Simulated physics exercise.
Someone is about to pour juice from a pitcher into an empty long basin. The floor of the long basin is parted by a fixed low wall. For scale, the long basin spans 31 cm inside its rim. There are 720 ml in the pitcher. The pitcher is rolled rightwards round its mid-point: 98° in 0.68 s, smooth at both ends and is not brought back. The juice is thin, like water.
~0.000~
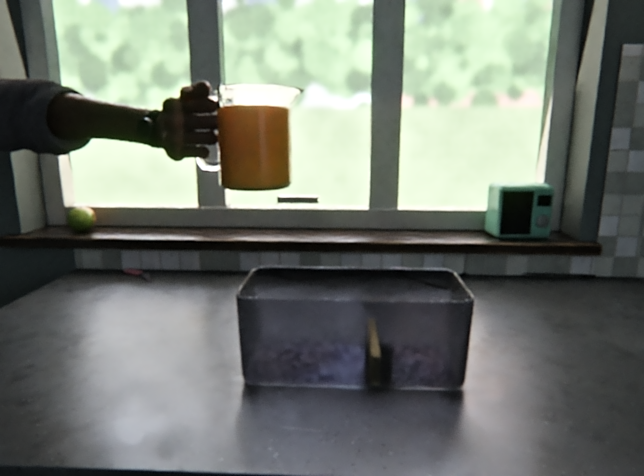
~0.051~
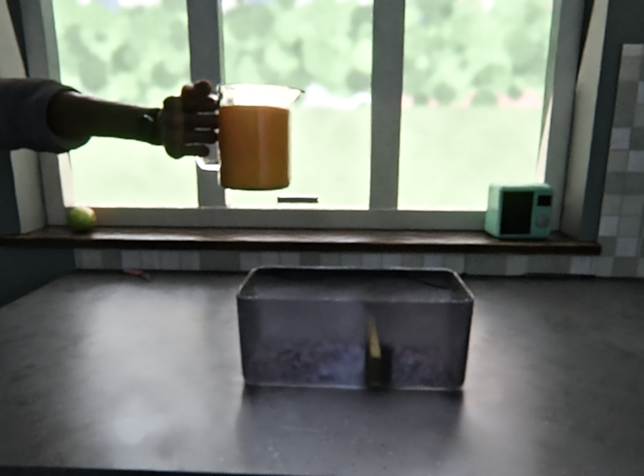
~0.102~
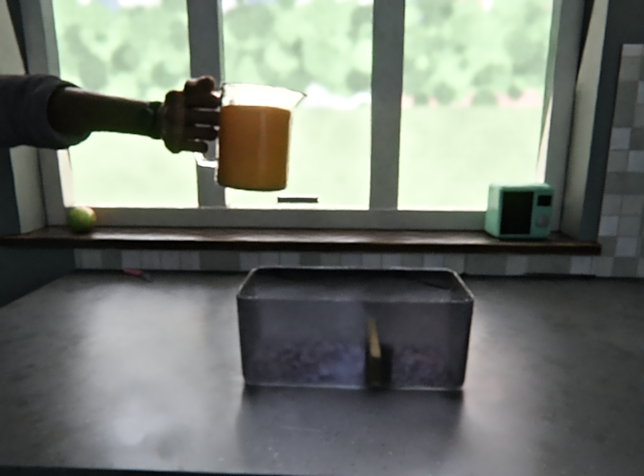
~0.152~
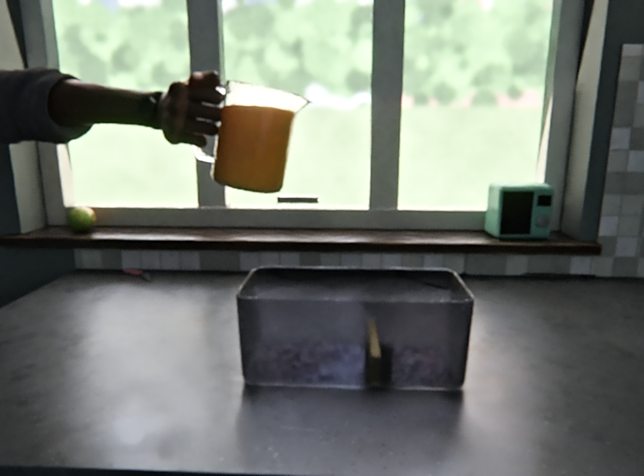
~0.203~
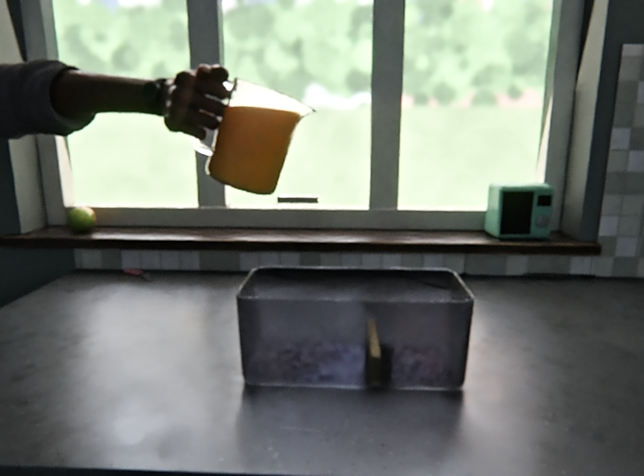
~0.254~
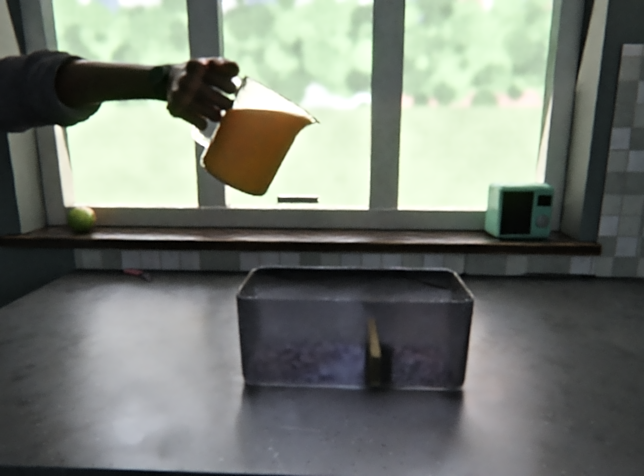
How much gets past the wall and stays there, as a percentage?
The far part has some 49 per cent.
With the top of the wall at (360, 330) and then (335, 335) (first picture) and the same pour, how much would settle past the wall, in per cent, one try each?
First 80, then 90 per cent.
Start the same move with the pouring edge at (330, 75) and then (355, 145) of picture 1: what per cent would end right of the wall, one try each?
First 85, then 90 per cent.
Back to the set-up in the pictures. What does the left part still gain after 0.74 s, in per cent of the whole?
Near 30 in a hundred.
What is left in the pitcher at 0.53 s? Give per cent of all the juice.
Some 72 per cent.
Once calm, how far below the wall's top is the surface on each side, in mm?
Some 28 mm on the left and 20 mm on the right.
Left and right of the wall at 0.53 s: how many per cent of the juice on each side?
Left about 2, right about 2.
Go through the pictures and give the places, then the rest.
The first frame shows tilt 0°; pouring edge (304, 89); surface from (222, 108) to (290, 107); the long basin's rim runs from (245, 282) to (463, 286); the wall's top is at (374, 336).
The second frame shows tilt 1°; pouring edge (306, 90); surface from (222, 107) to (291, 108).
The third frame shows tilt 5°; pouring edge (309, 94); surface from (224, 106) to (292, 109).
The fourth frame shows tilt 12°; pouring edge (313, 101); surface from (227, 108) to (296, 110).
The fifth frame shows tilt 20°; pouring edge (318, 110); surface from (225, 120) to (303, 113).
The sixth frame shows tilt 30°; pouring edge (321, 122); surface from (220, 130) to (310, 116).
By 0.53 s the tilt is 87° and 73 per cent is still to pour, 2 is left of the wall and 2 right of it.
By 0.74 s the tilt is 98° and 31 per cent is still to pour, 21 is left of the wall and 20 right of it.
By 0.95 s the tilt is 98° and 11 per cent is still to pour, 33 is left of the wall and 47 right of it.
By 1.18 s the tilt is 98° and 3 per cent is still to pour, 45 is left of the wall and 48 right of it.
At rest 50 per cent lies left of the wall, 49 right of it and 2 outside.
